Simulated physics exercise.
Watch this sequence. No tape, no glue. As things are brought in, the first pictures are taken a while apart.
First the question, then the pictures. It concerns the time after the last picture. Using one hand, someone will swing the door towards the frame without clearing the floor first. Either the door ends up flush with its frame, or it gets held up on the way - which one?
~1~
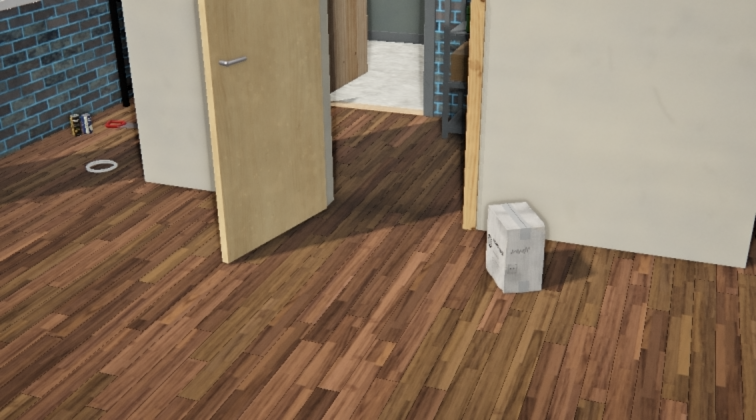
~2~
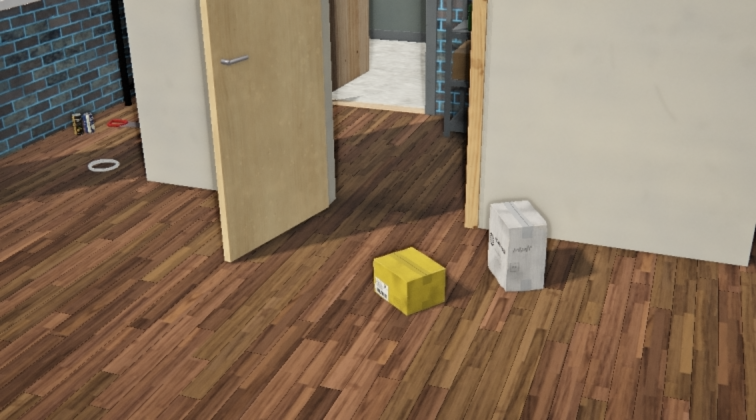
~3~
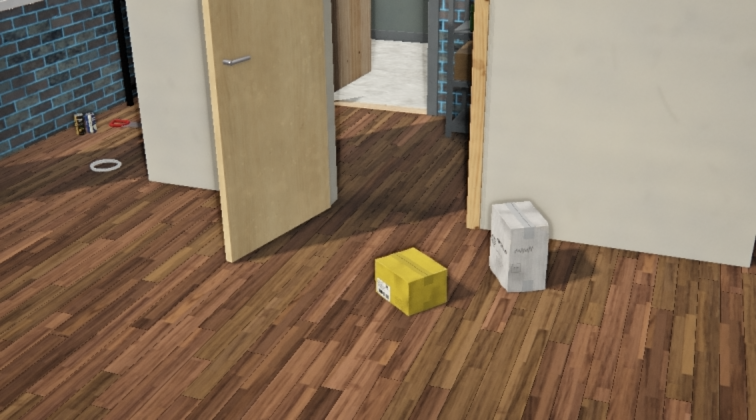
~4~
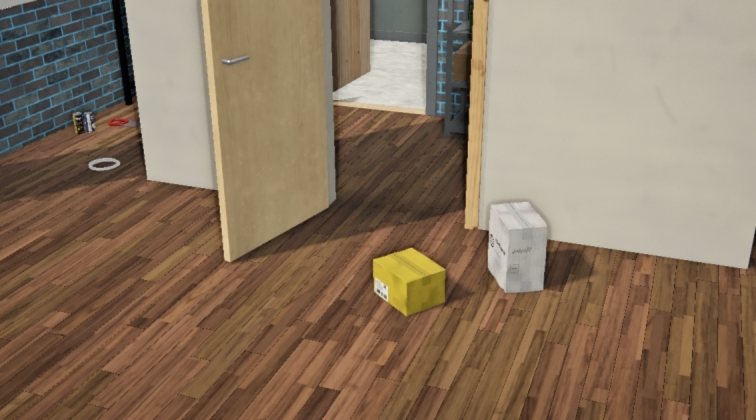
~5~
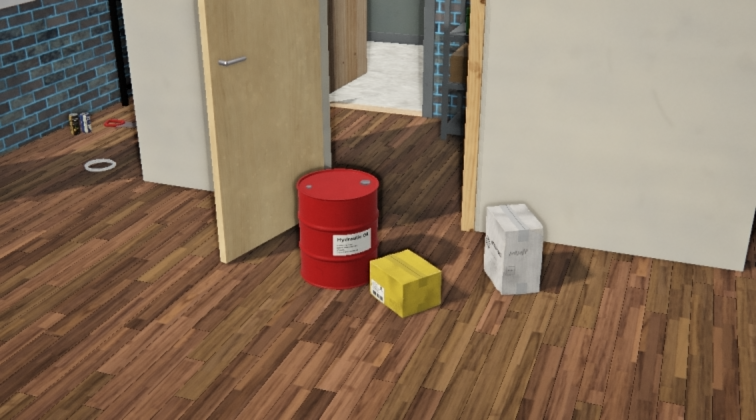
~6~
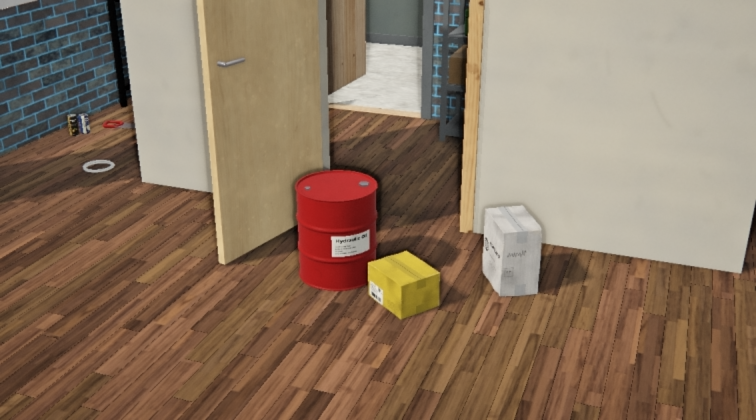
It gets held up on the way.
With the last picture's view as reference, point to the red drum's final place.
At about (344, 230).
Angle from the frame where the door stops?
Close to 75 degrees, I'd say.
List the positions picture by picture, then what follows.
The first frame shows door wide open and still.
The second frame shows door wide open and still; yellow parcel (409, 280); white box (517, 246).
The third frame shows door wide open and still; yellow parcel (411, 281); white box (518, 247).
The fourth frame shows door wide open and still; yellow parcel (409, 281); white box (517, 247).
The fifth frame shows door wide open and still; yellow parcel (405, 283); white box (513, 249).
The sixth frame shows door wide open and still; red drum (337, 229); yellow parcel (404, 284).
Then, 0.60 s past the last view, open by 92°.
Then, 0.90 s past the last view, open by 79°.
Finally, open by 74°; all 3 still in place. Final places as the last picture's camera would see them, red drum near (344, 229).
